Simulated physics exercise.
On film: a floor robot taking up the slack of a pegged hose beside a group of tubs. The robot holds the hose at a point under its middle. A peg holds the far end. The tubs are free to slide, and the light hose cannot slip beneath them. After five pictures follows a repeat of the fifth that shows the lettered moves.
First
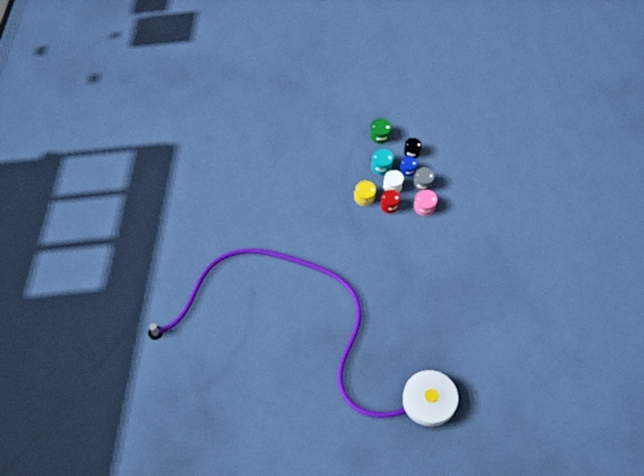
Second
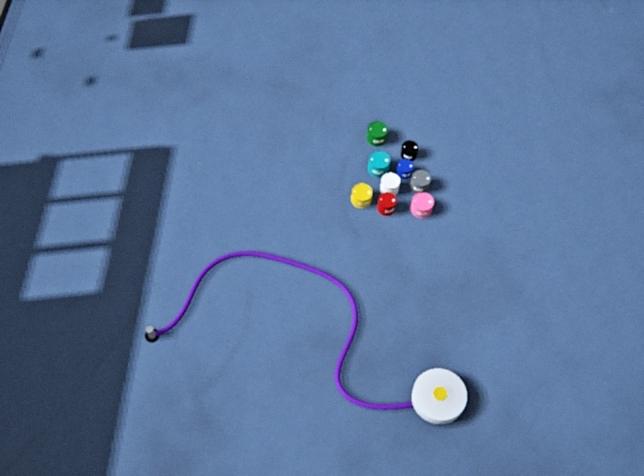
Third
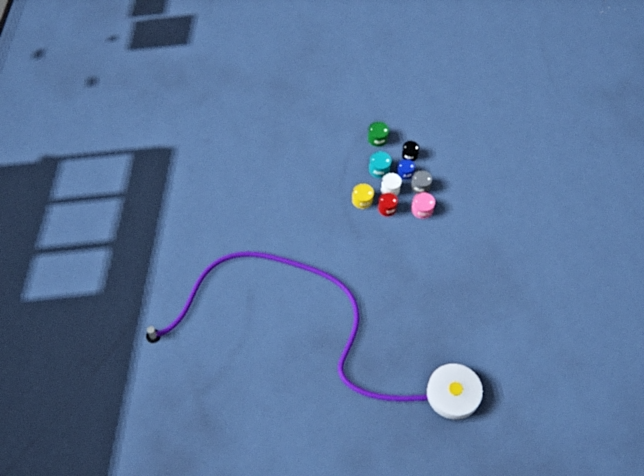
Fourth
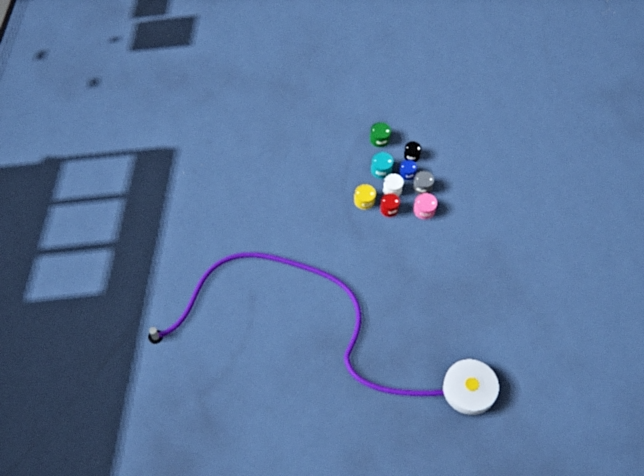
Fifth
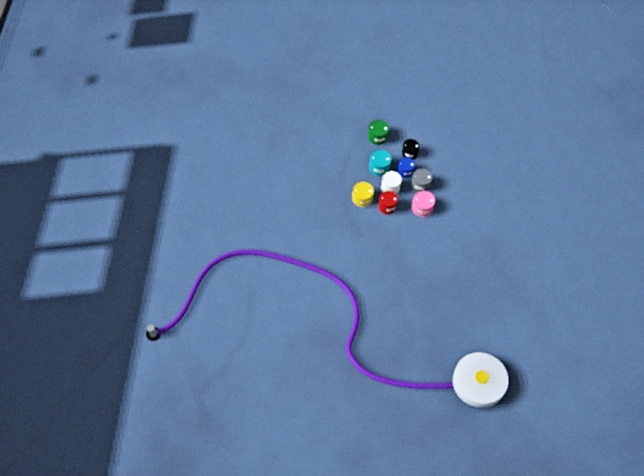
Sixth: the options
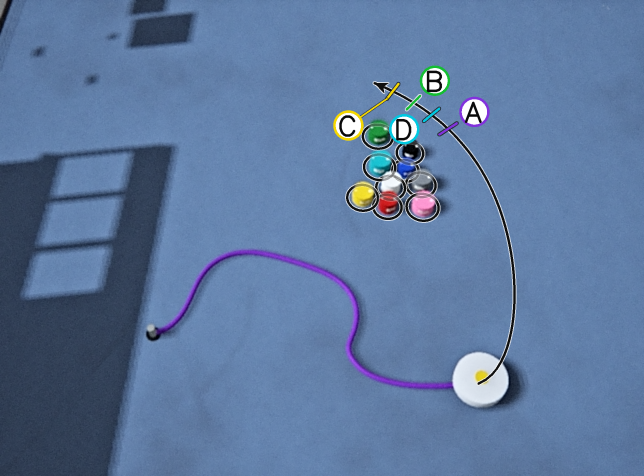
On a blue floor, a round white robot dragging a pegged purple hose slowly rightward and slightly up, below unmoving coloured tubs.
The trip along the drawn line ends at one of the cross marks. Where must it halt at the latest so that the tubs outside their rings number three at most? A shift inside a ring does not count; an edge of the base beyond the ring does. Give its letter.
At B, and not beyond.
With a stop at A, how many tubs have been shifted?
The count is none.
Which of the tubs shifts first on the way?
The pink one.
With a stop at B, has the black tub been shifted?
No.
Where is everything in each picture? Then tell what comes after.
Black tub (413, 148); turquoise tub (382, 162); pink tub (425, 203), in the first picture.
Robot (439, 397); green tub (377, 134), in the second picture.
Robot (454, 392); yellow tub (363, 196), in the third picture.
Robot (470, 387); blue tub (408, 170), in the fourth picture.
Robot (480, 380); white tub (391, 184); black tub (411, 150); turquoise tub (380, 163), in the fifth picture.
On the marked copy, A at (448, 129); B at (414, 103); C at (393, 91); D at (431, 115); the route from (478, 384) via (496, 200) to (374, 83).
Taking B. A third of the way, robot (515, 269).
Two thirds of the way, robot (481, 163).
When it is over, robot (414, 98); pink tub (410, 194); one over the rings.
As for the rest, A is within the limit but short; C has six over the rings; D is within the limit but short.
